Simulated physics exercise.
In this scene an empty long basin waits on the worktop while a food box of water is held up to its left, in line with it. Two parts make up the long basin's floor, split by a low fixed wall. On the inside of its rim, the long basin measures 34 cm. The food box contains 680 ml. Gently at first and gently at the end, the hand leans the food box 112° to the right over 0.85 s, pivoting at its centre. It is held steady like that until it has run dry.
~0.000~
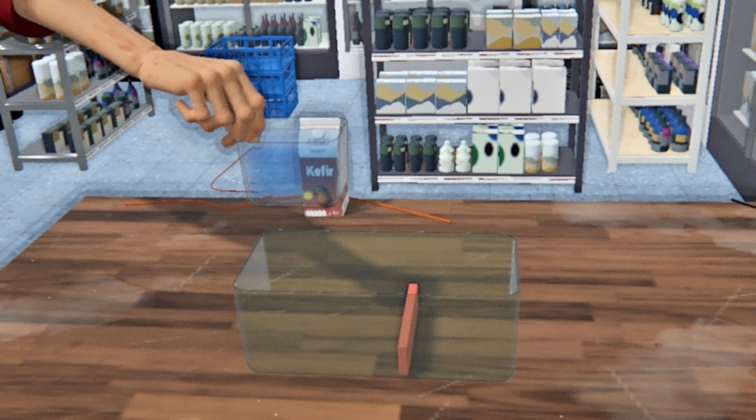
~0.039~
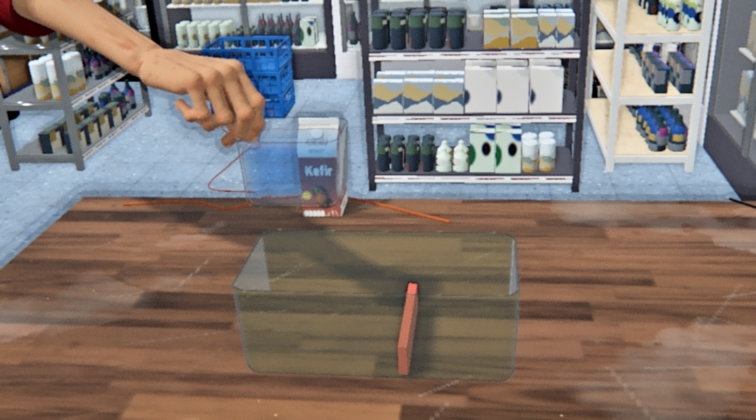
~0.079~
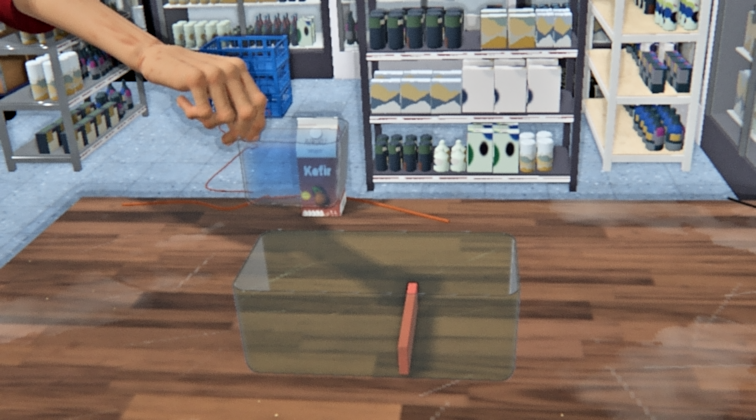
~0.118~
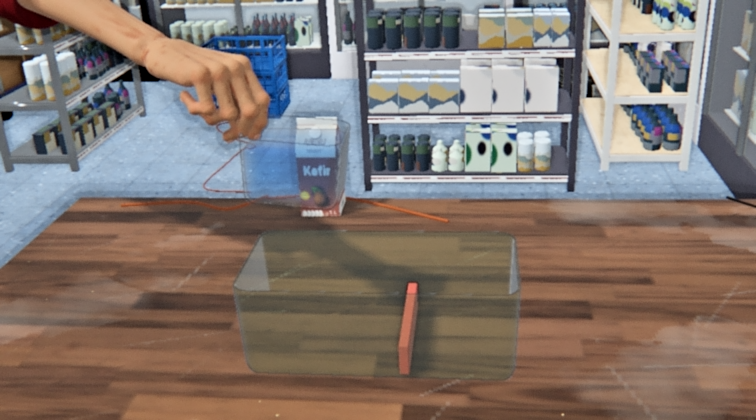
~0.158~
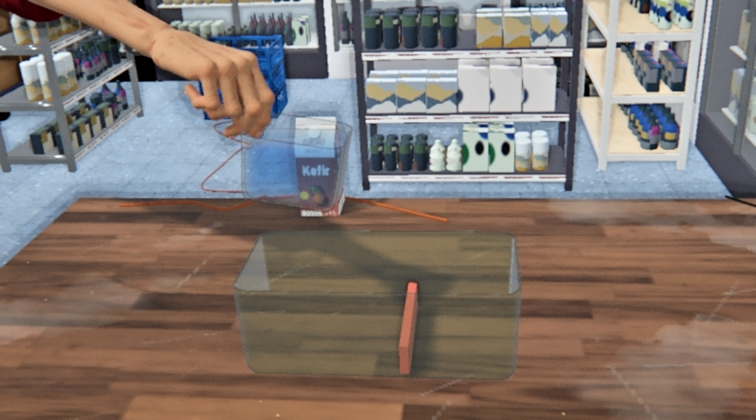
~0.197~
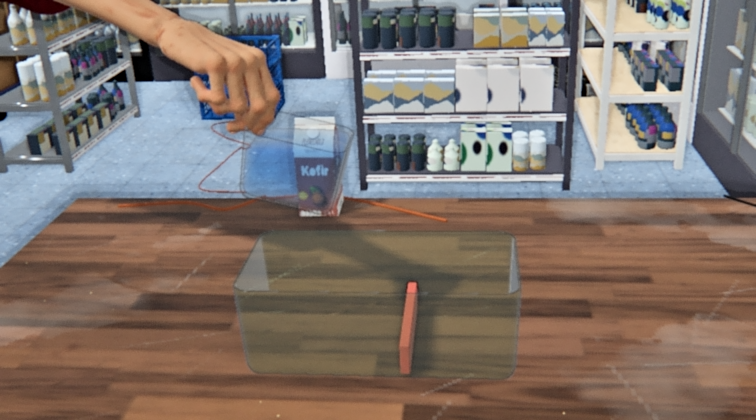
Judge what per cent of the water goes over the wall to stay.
57 percent, roughly.
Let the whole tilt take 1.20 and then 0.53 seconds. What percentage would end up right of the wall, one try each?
Respectively about 65 and 35 percent.
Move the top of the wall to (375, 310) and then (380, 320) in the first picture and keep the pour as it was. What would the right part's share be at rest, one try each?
Try 1: 90 %; try 2: 75 %.
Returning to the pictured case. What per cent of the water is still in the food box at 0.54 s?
52 %.
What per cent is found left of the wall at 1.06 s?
That share comes to around 42 in a hundred.
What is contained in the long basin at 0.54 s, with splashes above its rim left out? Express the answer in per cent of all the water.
Some 14 per cent.
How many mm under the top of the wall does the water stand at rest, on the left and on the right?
Near 34 mm for the left and near 24 mm for the right.
After 0.54 s the tilt is 80° and 52 per cent is still to pour, 3 is left of the wall and 11 right of it.
After 0.80 s the tilt is 111° and 7 per cent is still to pour, 28 is left of the wall and 58 right of it.
After 1.06 s the tilt is 112° and 0 per cent is still to pour, 42 is left of the wall and 57 right of it.
After 1.35 s the tilt is 112° and 0 per cent is still to pour, 42 is left of the wall and 57 right of it.
In the end 42 per cent lies left of the wall, 57 right of it and 1 outside.
